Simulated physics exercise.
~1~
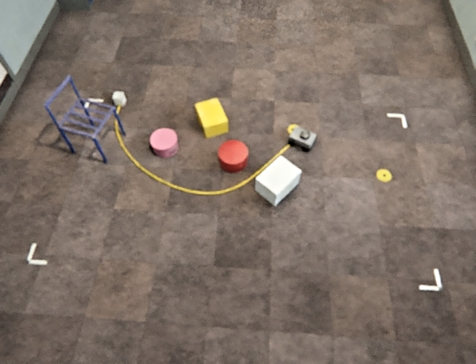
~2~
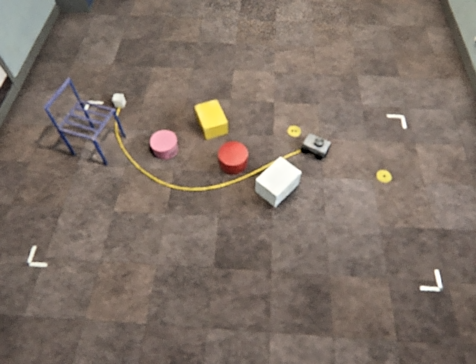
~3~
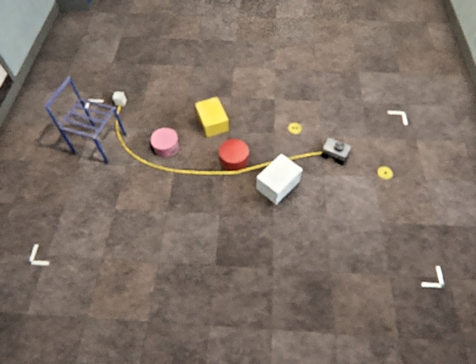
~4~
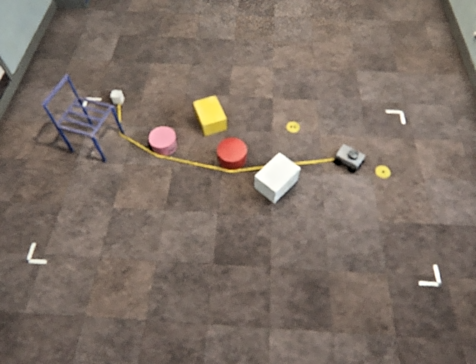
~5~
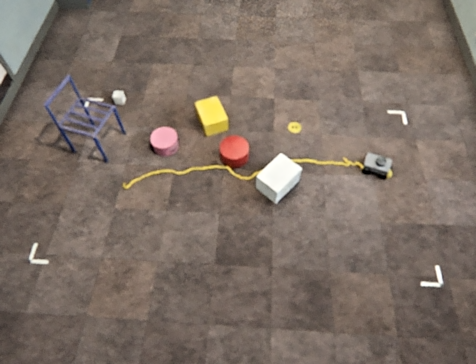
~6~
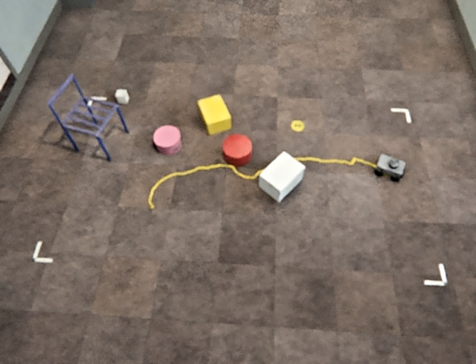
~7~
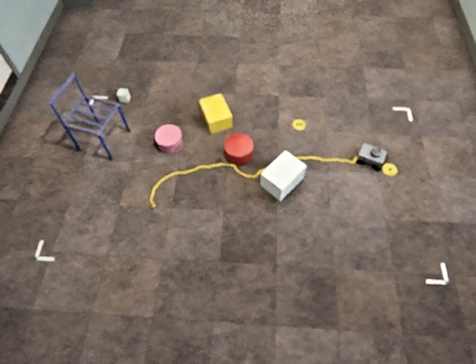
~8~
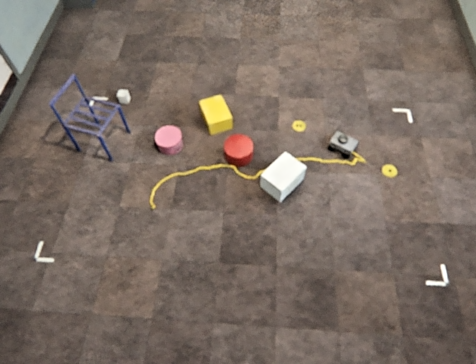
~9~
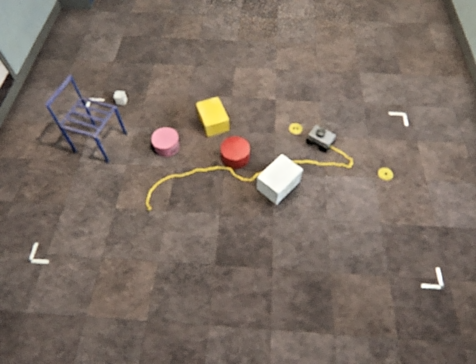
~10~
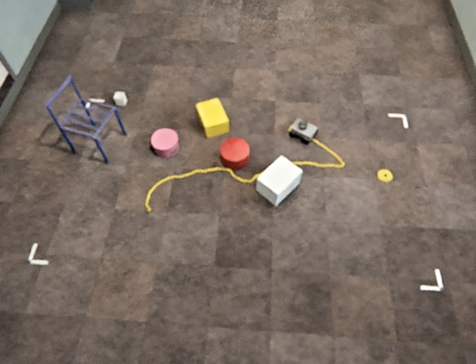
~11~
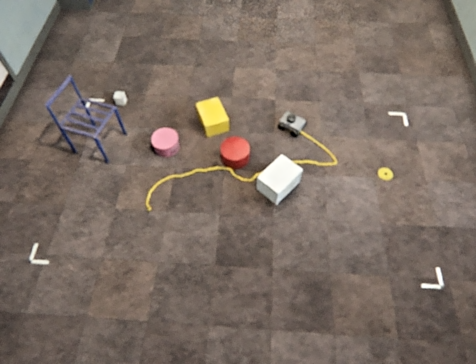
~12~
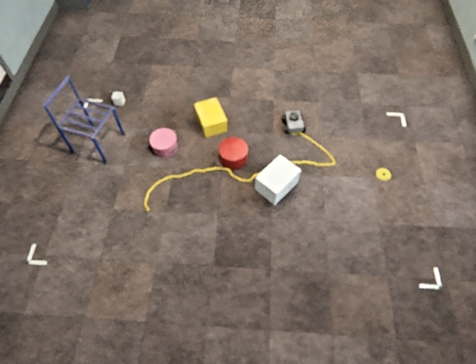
On a hallway floor, a small cart pulls a yellow lead free, then doubles back left.
